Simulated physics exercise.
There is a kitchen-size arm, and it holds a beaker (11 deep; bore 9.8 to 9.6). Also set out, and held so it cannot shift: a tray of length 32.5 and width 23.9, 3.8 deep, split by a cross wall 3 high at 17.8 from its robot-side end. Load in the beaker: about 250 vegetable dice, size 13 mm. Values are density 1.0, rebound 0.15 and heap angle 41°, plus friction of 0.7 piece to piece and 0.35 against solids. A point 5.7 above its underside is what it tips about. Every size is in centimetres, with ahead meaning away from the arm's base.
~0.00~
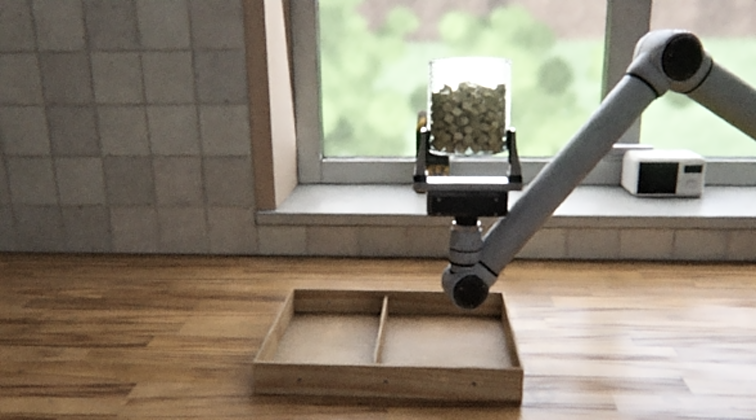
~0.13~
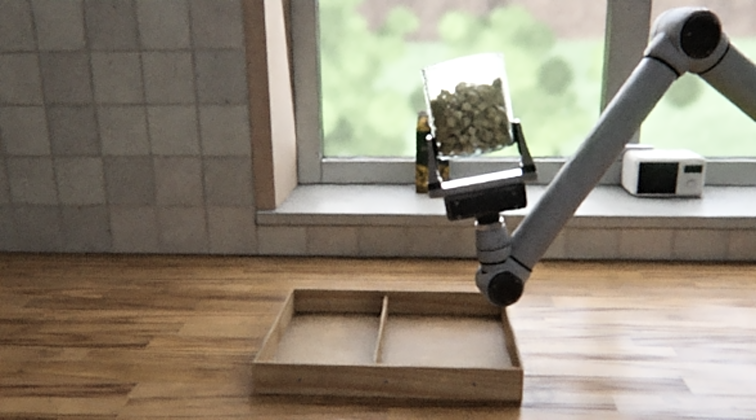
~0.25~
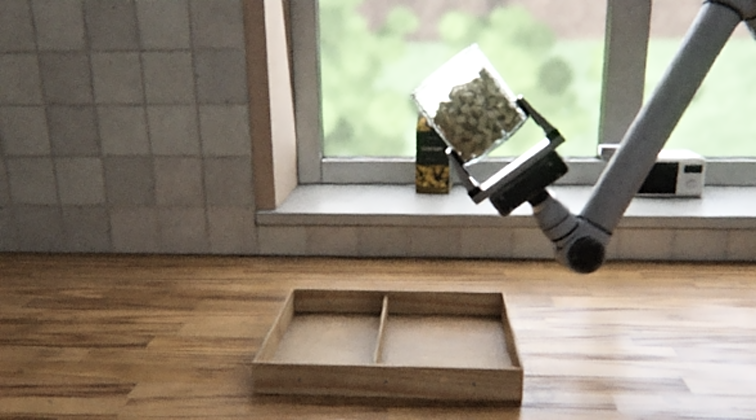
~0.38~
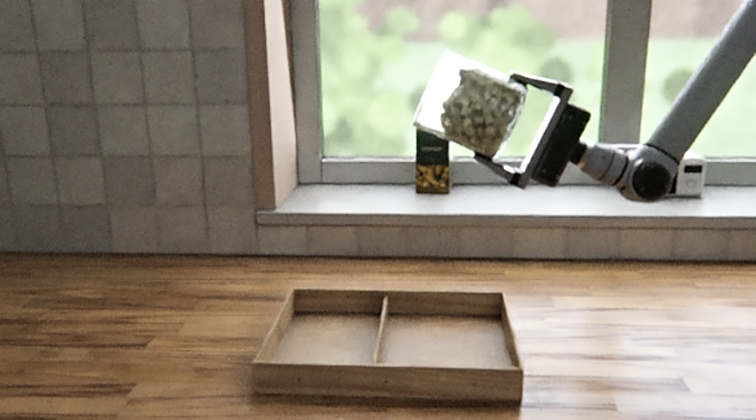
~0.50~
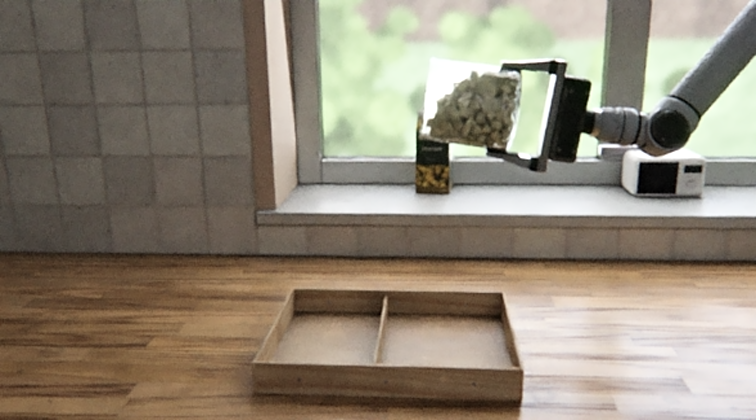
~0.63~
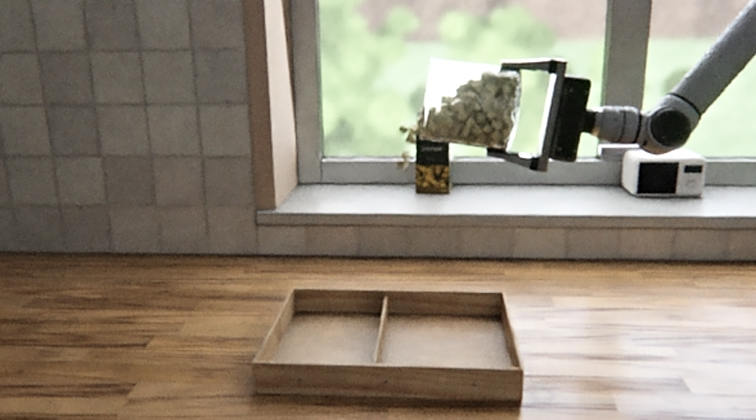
The clip opens with a robotic arm holding a clear, upright container of pale chunks above a divided wooden tray, in front of a window. The arm swings its wrist to the right, tilting the container leftward until it lies nearly sideways, and a few chunks slip out past its open edge.
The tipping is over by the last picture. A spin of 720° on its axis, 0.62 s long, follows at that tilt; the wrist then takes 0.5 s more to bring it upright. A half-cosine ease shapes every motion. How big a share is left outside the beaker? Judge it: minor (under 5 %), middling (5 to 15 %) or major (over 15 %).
Judged middling.
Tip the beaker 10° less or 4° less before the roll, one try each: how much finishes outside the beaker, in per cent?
Roughly 0 % on the first try and 5 % on the second.
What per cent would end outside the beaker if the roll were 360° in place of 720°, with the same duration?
Then about 10 percent.
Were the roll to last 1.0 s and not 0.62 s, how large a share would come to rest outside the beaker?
Then about 15 per cent.
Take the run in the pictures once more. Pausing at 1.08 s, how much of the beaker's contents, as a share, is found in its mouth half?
Mouth-half fraction: Approx. 30 %.
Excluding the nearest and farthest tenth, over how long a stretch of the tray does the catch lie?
I'd put it at around 20 cm.
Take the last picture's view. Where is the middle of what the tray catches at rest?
Around (351, 356).
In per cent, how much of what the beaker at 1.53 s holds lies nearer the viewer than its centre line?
Around 50 %.
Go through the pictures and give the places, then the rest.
In the first frame, beaker middle at (469, 106), upright; upper third of the load around (469, 98), from x 435 to 500, top at y 85; 251 in the beaker.
In the second frame, beaker middle at (469, 106), tipped 11°; upper third of the load around (473, 98), from x 435 to 505, top at y 85.
In the third frame, beaker middle at (470, 106), tipped 38°; upper third of the load around (479, 96), from x 435 to 515, top at y 75.
In the fourth frame, beaker middle at (470, 106), tipped 66°; upper third of the load around (481, 91), from x 445 to 515, top at y 75.
In the fifth frame, beaker middle at (470, 105), tipped 82°; upper third of the load around (486, 90), from x 430 to 515, top at y 75.
In the sixth frame, beaker middle at (470, 105), tipped 82°; upper third of the load around (488, 92), from x 405 to 515, top at y 75; 248 in the beaker, 3 in flight or on a rim.
By 1.08 s, tipped 82°, highest piece 39 above the table; 231 in the beaker, 8 in the far-side part, 6 in the robot-side part, 3 on the table or floor, 3 in flight or on a rim.
By 1.53 s, tipped 34°, highest piece 38 above the table; 227 in the beaker, 13 in the far-side part, 6 in the robot-side part, 3 on the table or floor, 2 in flight or on a rim.
By 1.95 s, upright, highest piece 39 above the table; 227 in the beaker, 15 in the far-side part, 6 in the robot-side part, 3 on the table or floor.
By 2.65 s, upright, highest piece 39 above the table; 227 in the beaker, 15 in the far-side part, 6 in the robot-side part, 3 on the table or floor.
Final count, 227 in the beaker, 15 in the far-side part, 6 in the robot-side part, 3 on the table or floor. That is 10 % outside the beaker.
